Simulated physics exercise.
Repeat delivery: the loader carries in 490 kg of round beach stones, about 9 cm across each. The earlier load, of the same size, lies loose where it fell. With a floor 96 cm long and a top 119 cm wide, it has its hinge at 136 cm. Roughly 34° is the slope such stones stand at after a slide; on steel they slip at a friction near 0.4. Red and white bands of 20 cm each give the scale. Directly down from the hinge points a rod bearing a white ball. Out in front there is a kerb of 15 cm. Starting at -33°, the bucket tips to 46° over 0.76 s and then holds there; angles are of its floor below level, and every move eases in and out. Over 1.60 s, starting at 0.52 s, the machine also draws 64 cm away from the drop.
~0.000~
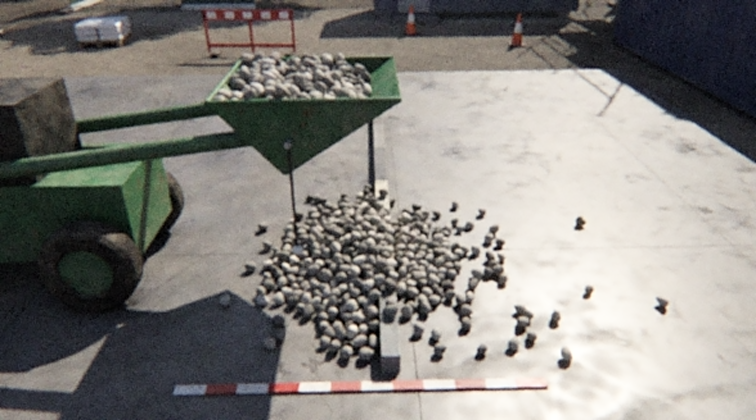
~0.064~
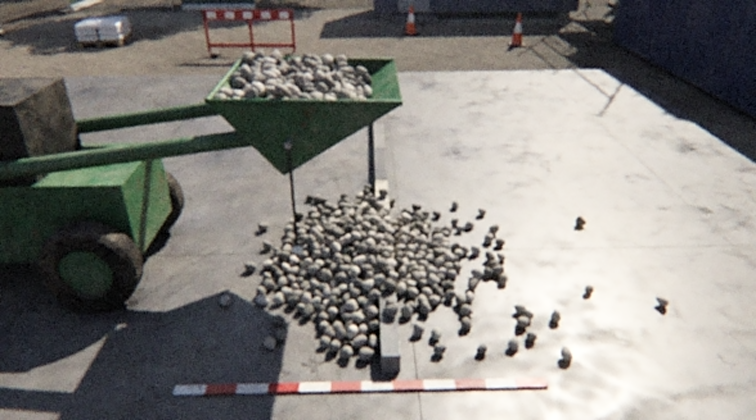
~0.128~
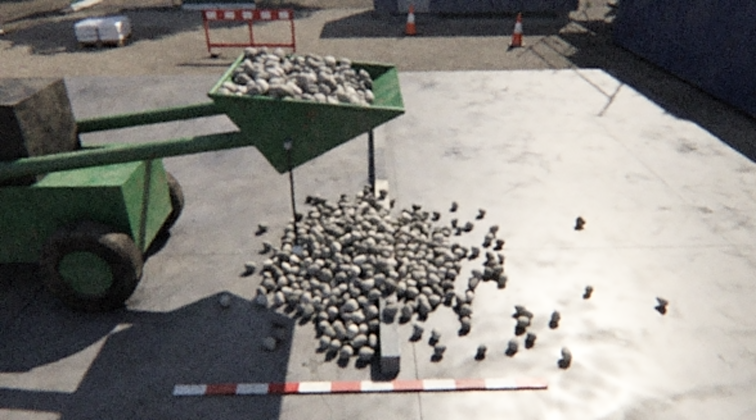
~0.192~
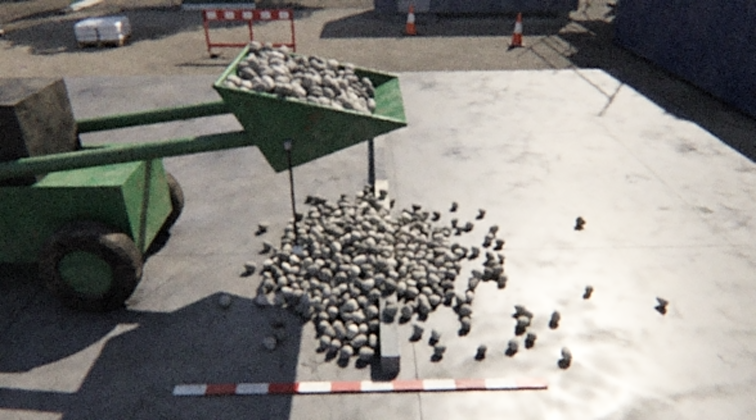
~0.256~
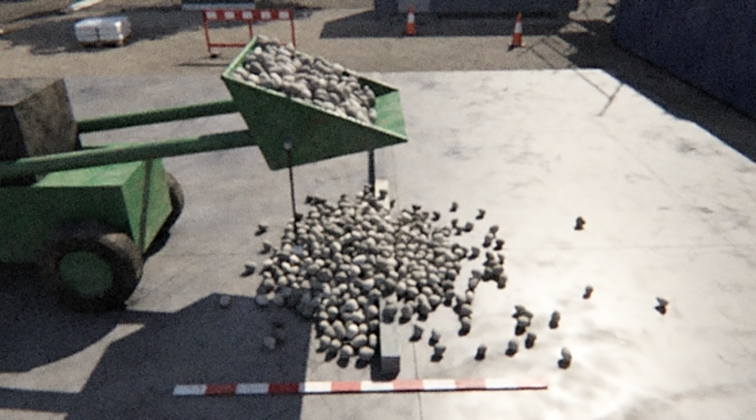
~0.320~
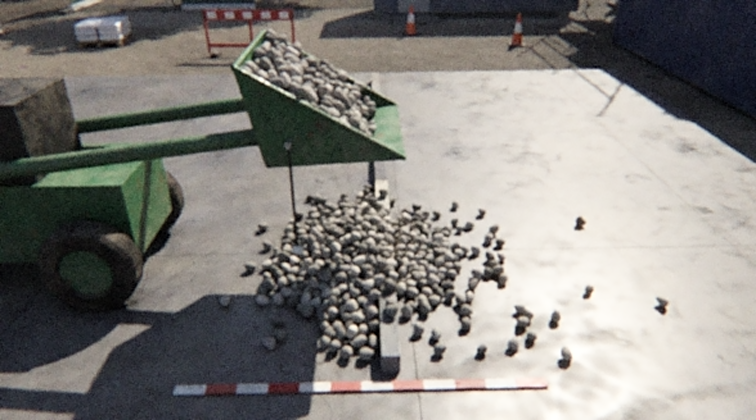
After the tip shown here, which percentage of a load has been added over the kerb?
Roughly 68 out of 100.
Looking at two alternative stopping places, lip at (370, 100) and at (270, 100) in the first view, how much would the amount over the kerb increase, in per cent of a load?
Around 40 and 0 percent respectively.
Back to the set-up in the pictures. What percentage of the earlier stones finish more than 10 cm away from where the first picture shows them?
About 25 per cent.
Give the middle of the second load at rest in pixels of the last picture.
Around (416, 249).
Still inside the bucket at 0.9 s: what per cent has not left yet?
Close to 55 per cent of the load.
After 0.6 s the floor is at 34°; in per cent of one load, 100 in the bucket, 75 on this side of the kerb, 25 over the kerb; the foremost stones are at (557, 278).
After 0.9 s the floor is at 46°; in per cent of one load, 56 in the bucket, 112 on this side of the kerb, 32 over the kerb; the foremost stones are at (557, 278).
After 2.6 s the floor is at 46°; in per cent of one load, 0 in the bucket, 107 on this side of the kerb, 93 over the kerb; the foremost stones are at (637, 251).
After 5.3 s the floor is at 46°; in per cent of one load, 0 in the bucket, 107 on this side of the kerb, 93 over the kerb; the foremost stones are at (637, 251). Net gain over the kerb, 68.
